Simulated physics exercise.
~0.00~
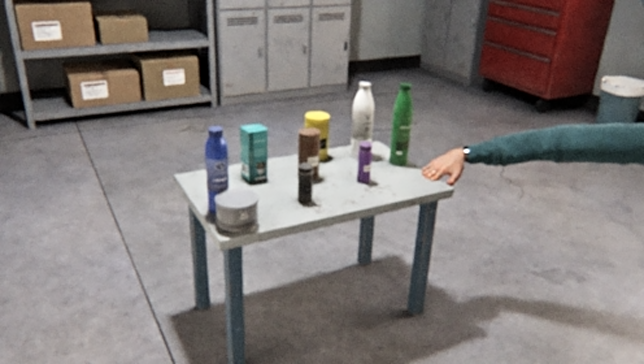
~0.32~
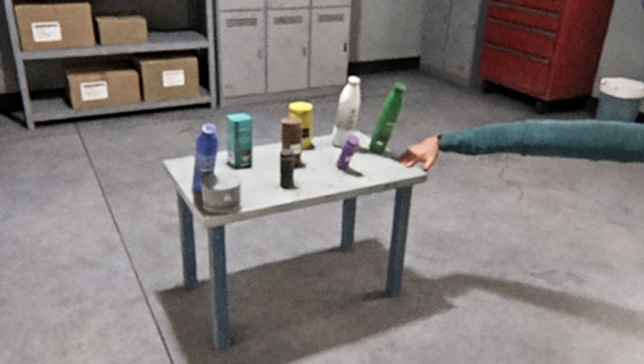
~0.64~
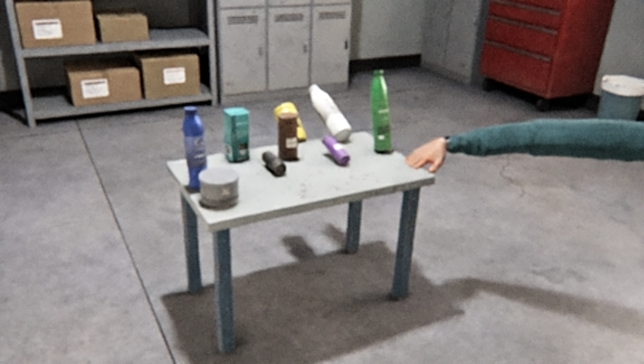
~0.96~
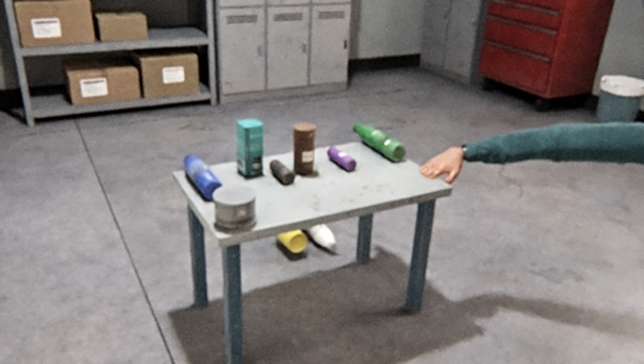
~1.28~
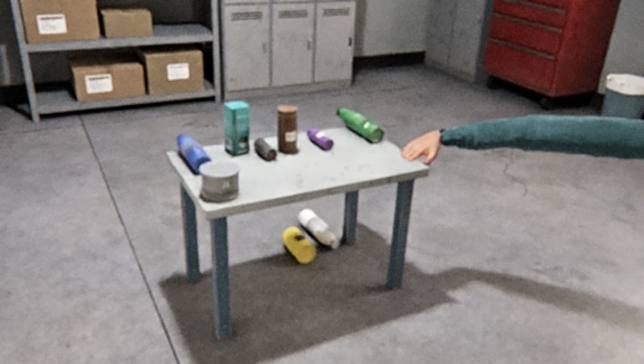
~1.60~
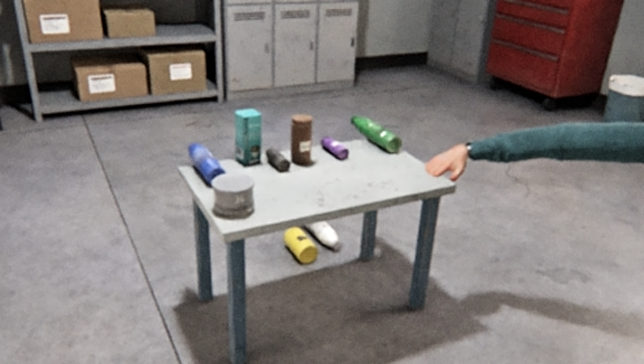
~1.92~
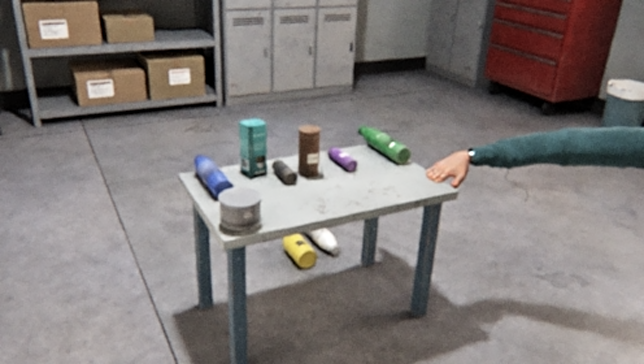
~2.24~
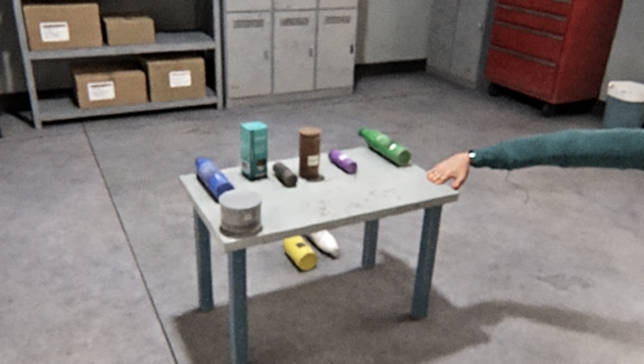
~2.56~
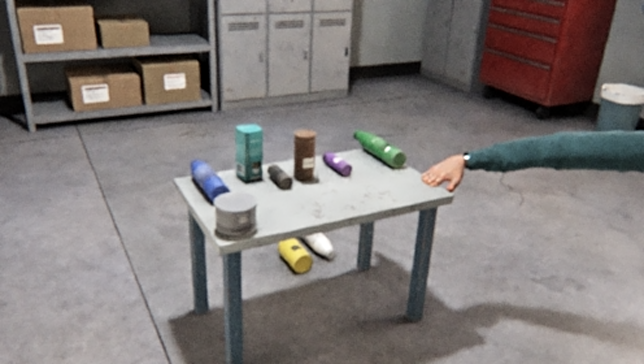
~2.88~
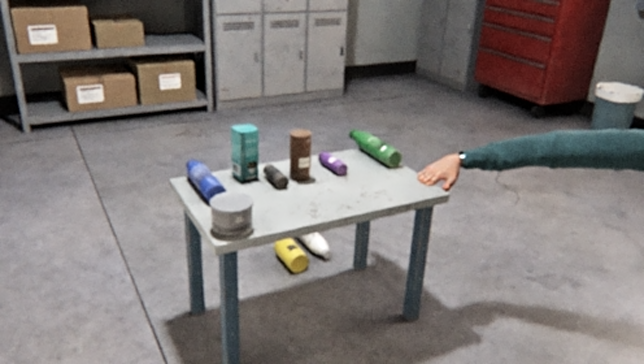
To begin with, a hand rests on the right end of a small grey table crowded with bottles, jars, shakers, a tub and a carton in a storage room. The table jerks to the left, and the white, green and purple containers start to tilt. As it shifts about, the white bottle, yellow jar and both shakers topple. The white bottle and yellow jar drop to the floor, while the blue and green bottles end up on their sides on top. After another swing left and back, the grey tub, brown jar and turquoise carton still stand beside the fallen containers.
